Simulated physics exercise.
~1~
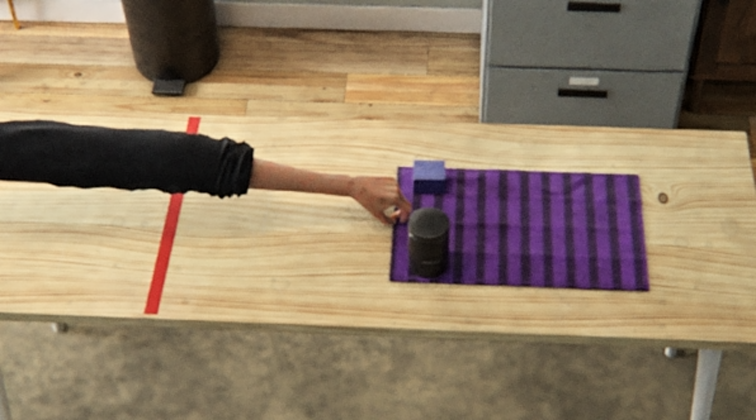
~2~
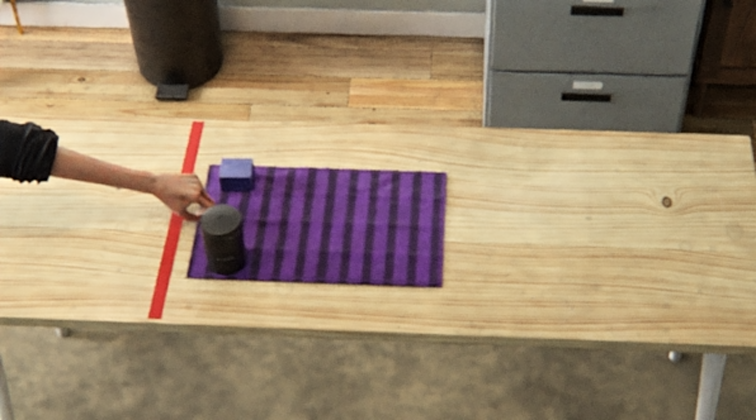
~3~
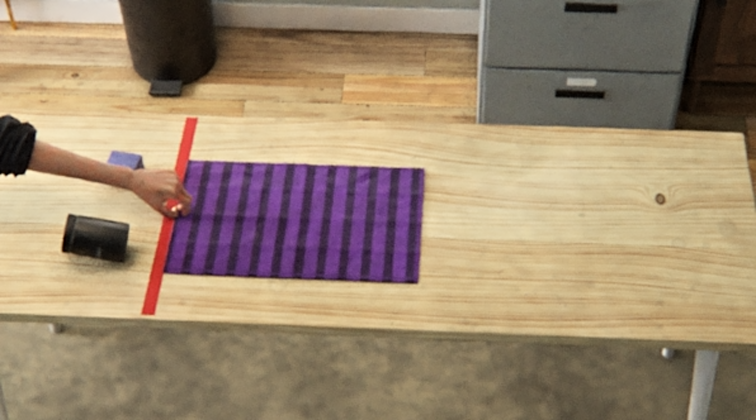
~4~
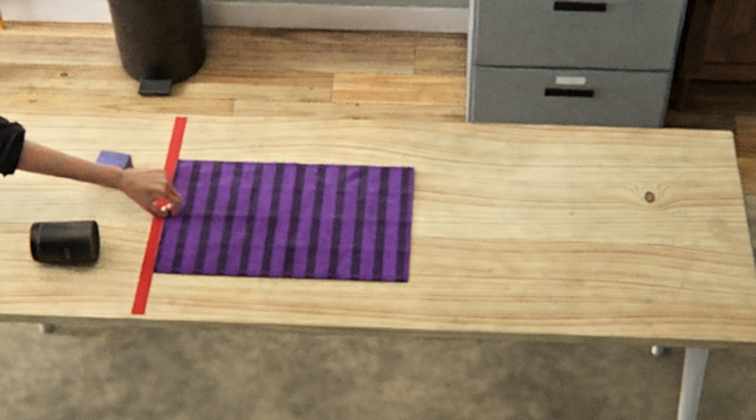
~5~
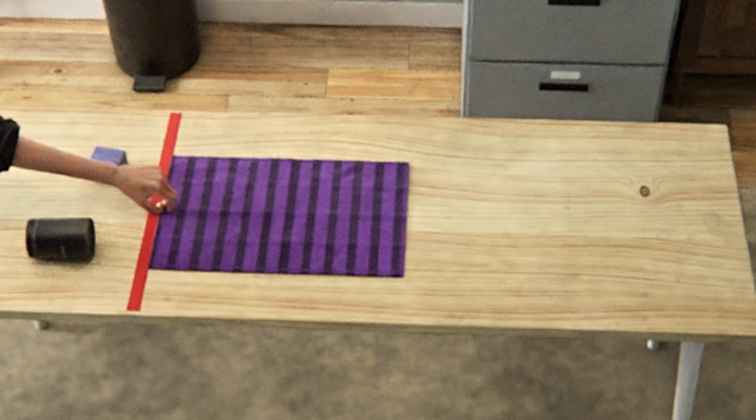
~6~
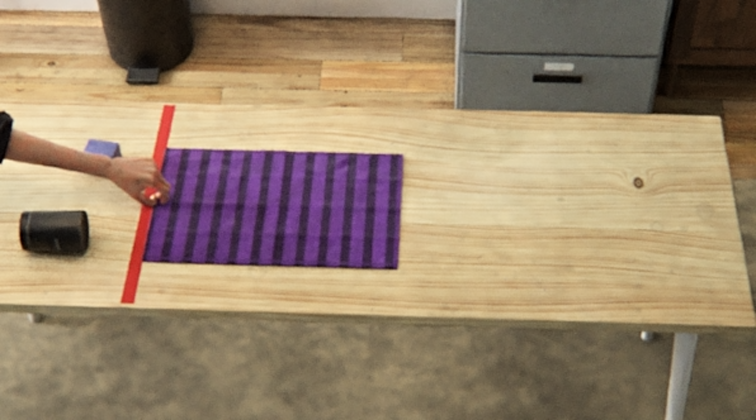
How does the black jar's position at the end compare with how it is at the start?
At the start the black jar stands upright on the purple cloth. By the end it lies on its side on the bare table, left of the red tape.
